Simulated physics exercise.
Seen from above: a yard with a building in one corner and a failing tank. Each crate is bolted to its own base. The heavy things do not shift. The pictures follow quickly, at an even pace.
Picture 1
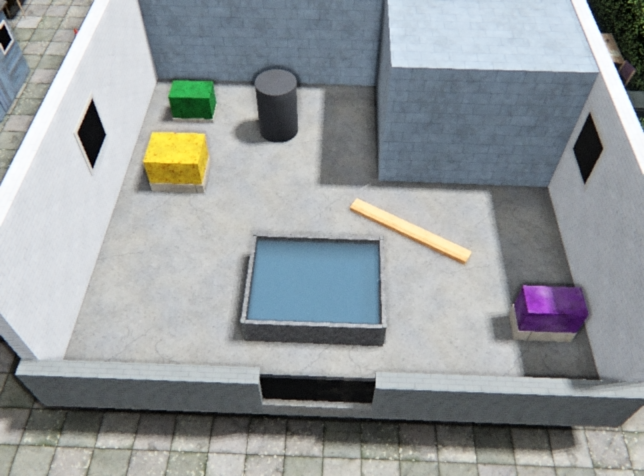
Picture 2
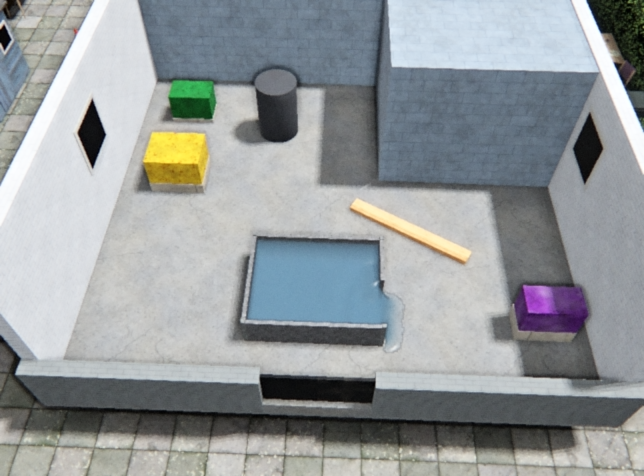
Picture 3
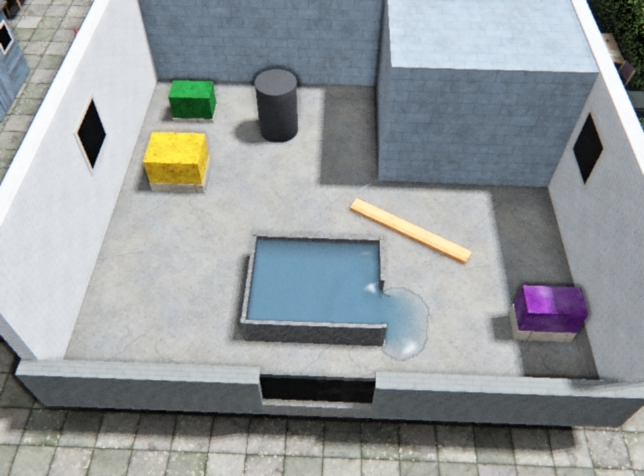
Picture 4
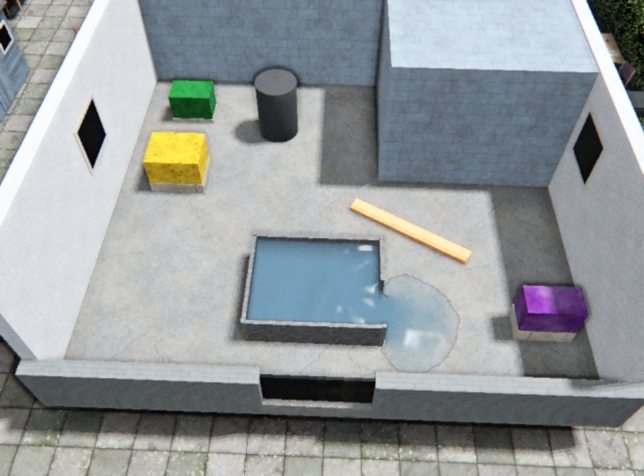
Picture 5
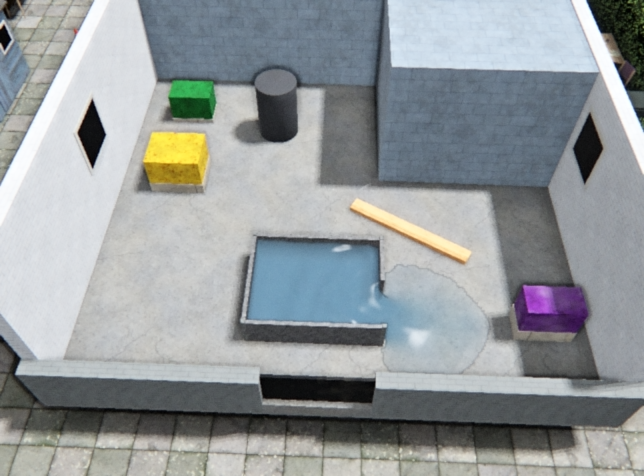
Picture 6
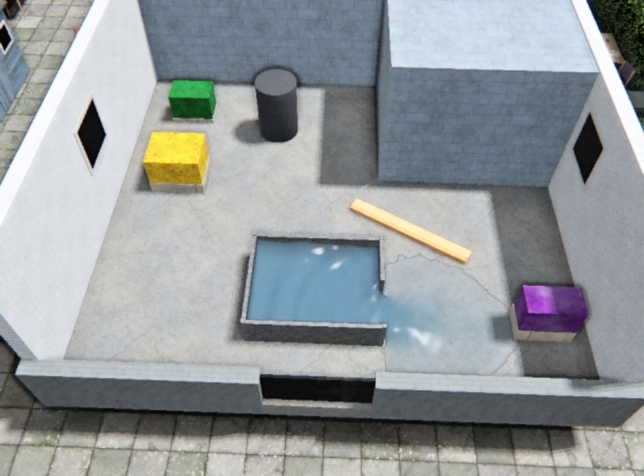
Water poured out through a gap in the right side of a rectangular tank in a walled yard, spreading rightward across the floor in a widening puddle toward the purple box, while everything else stayed still.
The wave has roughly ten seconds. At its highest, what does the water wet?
The green crate stays dry; the yellow crate stays dry; the purple crate stays dry.
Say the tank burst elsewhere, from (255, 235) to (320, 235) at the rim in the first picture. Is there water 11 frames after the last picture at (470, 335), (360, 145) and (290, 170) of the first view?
One after the other: Free of water, flooded, under water.
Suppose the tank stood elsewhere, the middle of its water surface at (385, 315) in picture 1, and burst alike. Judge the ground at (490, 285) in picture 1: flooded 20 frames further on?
Verdict: Flooded.
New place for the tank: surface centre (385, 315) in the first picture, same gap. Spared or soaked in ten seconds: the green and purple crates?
The green crate keeps dry, the purple crate is wetted.
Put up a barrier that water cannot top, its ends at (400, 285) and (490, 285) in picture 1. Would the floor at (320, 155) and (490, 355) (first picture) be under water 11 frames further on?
One after the other: Dry, flooded.
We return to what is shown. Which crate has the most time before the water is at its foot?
The green one.
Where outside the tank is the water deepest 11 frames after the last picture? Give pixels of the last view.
Around (604, 403).
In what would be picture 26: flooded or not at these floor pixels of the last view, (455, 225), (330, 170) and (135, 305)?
In turn: Clear, no water, not flooded.
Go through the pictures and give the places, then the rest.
In the first picture, still water in the water tank at (316, 281).
In the second picture, the front is at (394, 347), out from the gap at (380, 314).
In the third picture, water pours out at (379, 315) and has run to (422, 308).
In the fourth picture, the front is at (452, 316), out from the gap at (379, 316).
In the fifth picture, the front is at (482, 317), out from the gap at (379, 316).
In the sixth picture, water pours out at (379, 315) and has run to (512, 341).
A moment on, water covers 15 % of the floor; the green crate not reached, the yellow crate not reached, the purple crate water round its plinth.
Next, water covers 20 % of the floor; the green crate not reached, the yellow crate not reached, the purple crate water round its plinth.
Then, water covers 20 % of the floor; the green crate not reached, the yellow crate not reached, the purple crate water round its plinth.
Later, water covers 35 % of the floor; the green crate not reached, the yellow crate not reached, the purple crate water round its plinth.
In the end, water covers 55 % of the floor; the green crate stayed above the water, the yellow crate stayed above the water, the purple crate stayed above the water.
